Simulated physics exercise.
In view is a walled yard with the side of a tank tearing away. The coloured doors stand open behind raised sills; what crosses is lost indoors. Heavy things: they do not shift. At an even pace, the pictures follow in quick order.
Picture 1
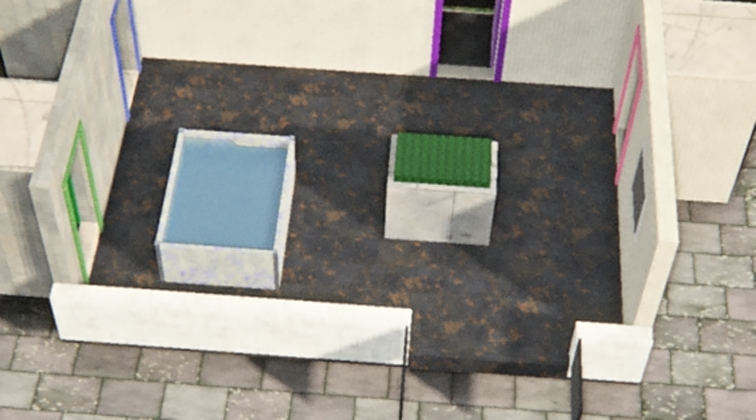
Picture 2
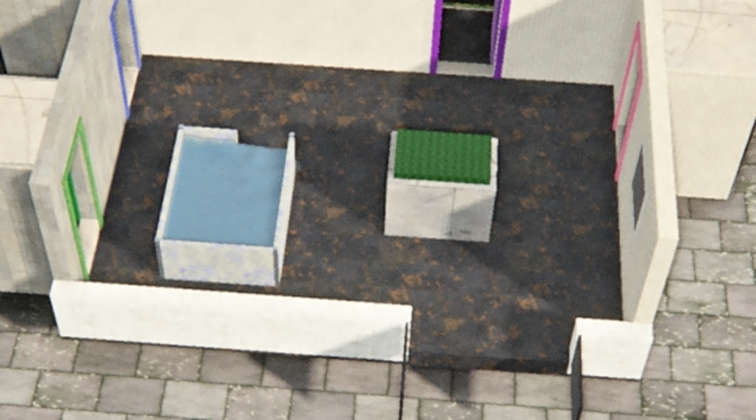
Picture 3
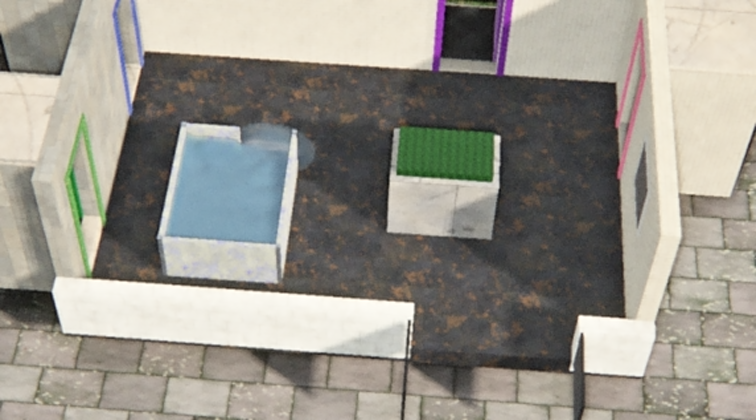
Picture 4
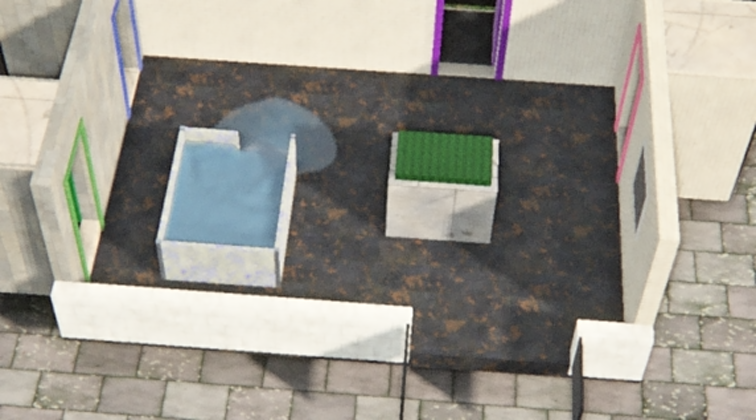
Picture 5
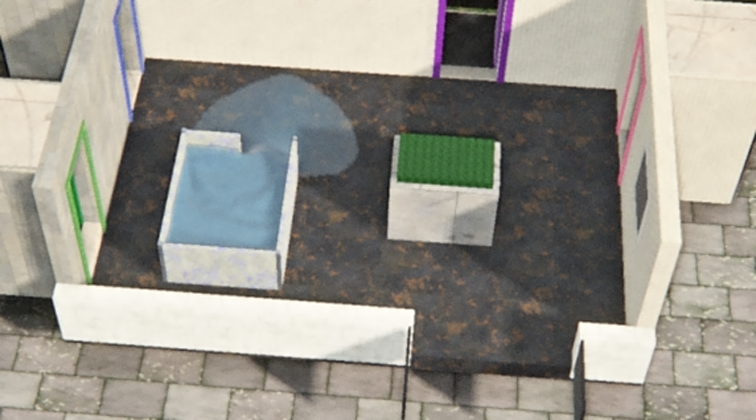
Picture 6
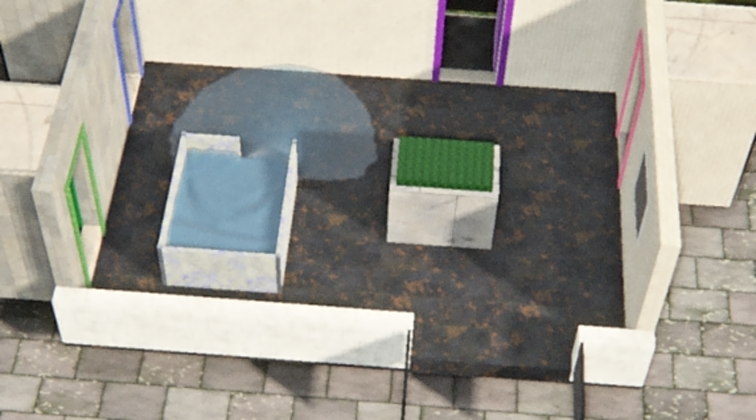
Water pours through a gap in the tank's far side and spreads across the dark floor.
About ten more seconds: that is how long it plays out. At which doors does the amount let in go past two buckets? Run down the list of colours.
Door by door: The green door stays at two or fewer; the blue door goes past two; the purple door goes past two; the pink door stays at two or fewer.
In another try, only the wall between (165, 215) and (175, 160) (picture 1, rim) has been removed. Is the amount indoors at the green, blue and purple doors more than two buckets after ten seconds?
Outcome - green door: Past the mark, blue door: Past the mark, purple door: Short of the mark.
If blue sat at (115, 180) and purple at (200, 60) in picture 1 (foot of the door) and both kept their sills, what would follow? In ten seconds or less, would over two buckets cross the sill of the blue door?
Result for blue: It ends up below.
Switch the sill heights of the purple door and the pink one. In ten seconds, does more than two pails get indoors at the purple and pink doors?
With the sills traded, the purple door stays within it and the pink door overflows the limit.
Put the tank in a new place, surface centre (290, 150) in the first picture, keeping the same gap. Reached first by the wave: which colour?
Leading the way is the purple door.
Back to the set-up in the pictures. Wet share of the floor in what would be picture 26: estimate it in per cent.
About 50 per cent.
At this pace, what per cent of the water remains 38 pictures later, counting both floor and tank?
Some 92 per cent has not gone.
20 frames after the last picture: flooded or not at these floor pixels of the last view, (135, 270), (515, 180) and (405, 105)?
As listed, the points end up high and dry, soaked and soaked.
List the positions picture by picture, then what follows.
Still water in the tank at (227, 193), in the first picture.
The front is at (297, 169), out from the gap on the tank's far side, in the second picture.
The front is at (258, 127), out from the gap on the tank's far side, in the third picture.
Water pours out on the tank's far side and has run to (288, 104), in the fourth picture.
Water pours out on the tank's far side and has run to (298, 82), in the fifth picture.
Water pours out on the tank's far side and has run to (326, 73), in the sixth picture.
A moment on, water covers 20 % of the floor; the green door not reached, the blue door wet at the sill, nothing in, the purple door not reached, the pink door not reached.
Next, water covers 30 % of the floor; the green door not reached, the blue door under two buckets in, the purple door under two buckets in, the pink door not reached.
Then, water covers 50 % of the floor; the green door not reached, the blue door over two buckets in, the purple door over two buckets in, the pink door wet at the sill, nothing in.
Later, water covers 75 % of the floor; the green door wet at the sill, nothing in, the blue door far over two buckets in, the purple door over two buckets in, the pink door under two buckets in.
In the end, water covers 90 % of the floor; the green door wet at the sill, nothing in, the blue door far over two buckets in, the purple door over two buckets in, the pink door under two buckets in.
